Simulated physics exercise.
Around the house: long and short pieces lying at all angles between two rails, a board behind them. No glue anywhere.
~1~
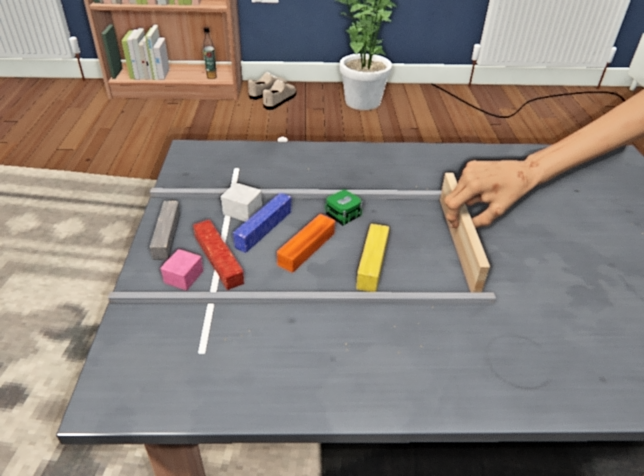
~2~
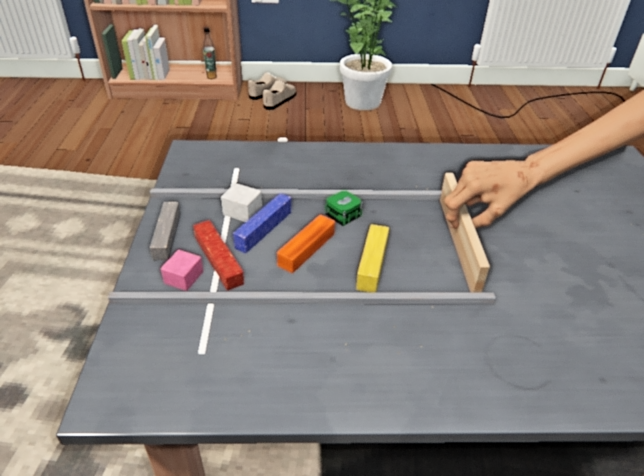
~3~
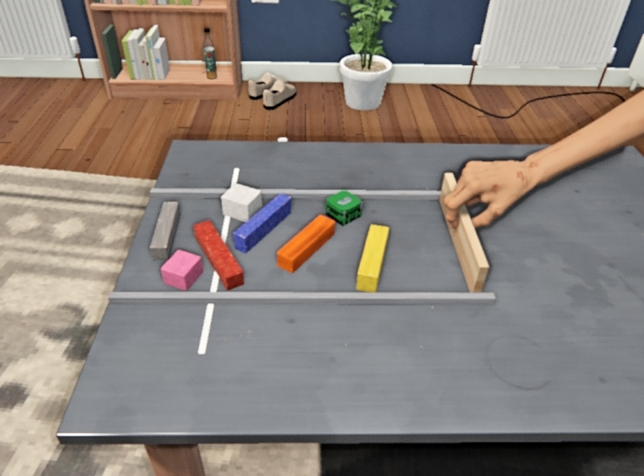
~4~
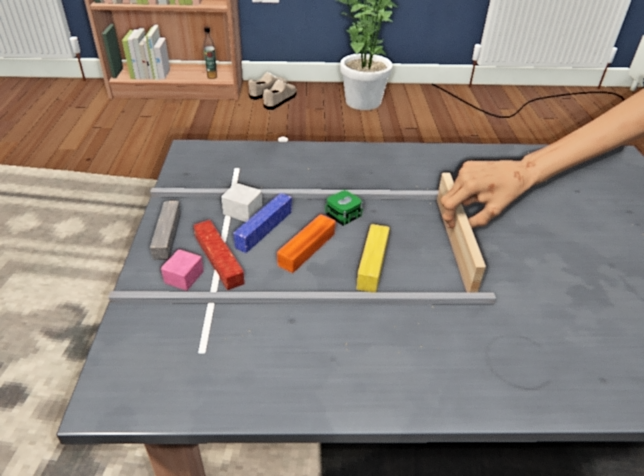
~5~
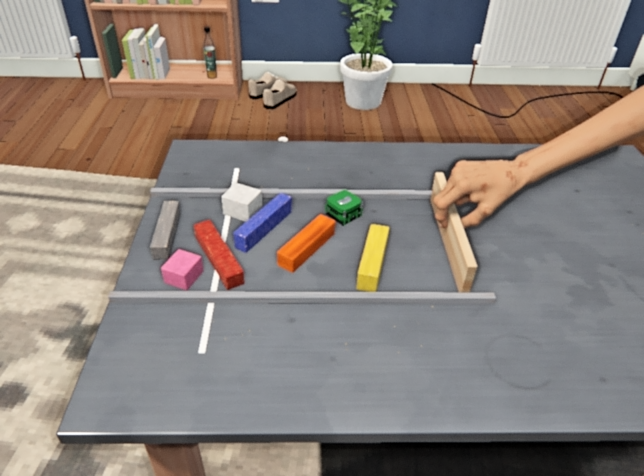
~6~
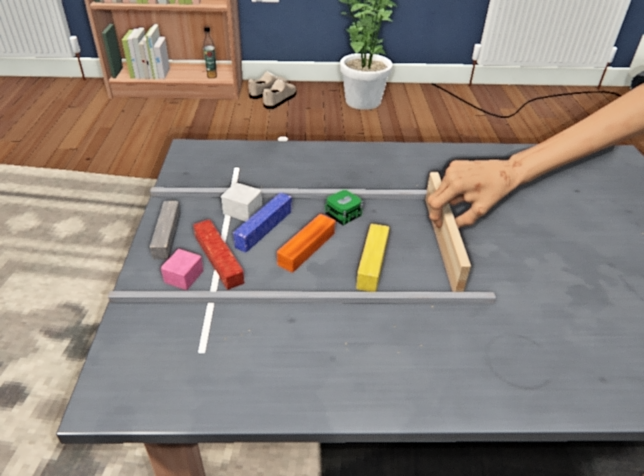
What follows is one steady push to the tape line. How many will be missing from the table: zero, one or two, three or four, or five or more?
Outcome: The number that fall off is zero.
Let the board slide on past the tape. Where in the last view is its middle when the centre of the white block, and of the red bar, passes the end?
Its middle is around (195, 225) and around (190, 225).
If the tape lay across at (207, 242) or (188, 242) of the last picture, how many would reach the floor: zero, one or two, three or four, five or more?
In that order: 1 or 2; 3 or 4.
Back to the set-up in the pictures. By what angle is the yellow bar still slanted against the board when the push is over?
Roughly 0° out of line.
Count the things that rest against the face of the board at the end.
In contact: 2.
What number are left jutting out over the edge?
1 of them.
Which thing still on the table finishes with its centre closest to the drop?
The grey bar ends nearest.
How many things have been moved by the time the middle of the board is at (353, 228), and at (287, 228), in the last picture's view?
The counts are 2 and 5.
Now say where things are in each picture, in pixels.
The first picture shows grey bar (166, 229); pink block (183, 270); red bar (218, 253); board (462, 229); tape (223, 243).
The second picture shows pink block (183, 270); board (462, 229).
The third picture shows red bar (218, 254); yellow bar (373, 258).
The fourth picture shows grey bar (167, 229); green case (344, 208).
The fifth picture shows pink block (183, 270); white block (242, 202).
The sixth picture shows grey bar (166, 229); pink block (183, 269); red bar (218, 253); board (445, 229); tape (223, 242).
Early on, none off yet; grey bar at rest near (166, 229); pink block at rest near (183, 269); red bar at rest near (218, 253).
A while later, none off yet; grey bar at rest near (164, 229); pink block travelled a little near (165, 274); red bar travelled a little near (190, 256).
Finally, the number that fall off is zero.
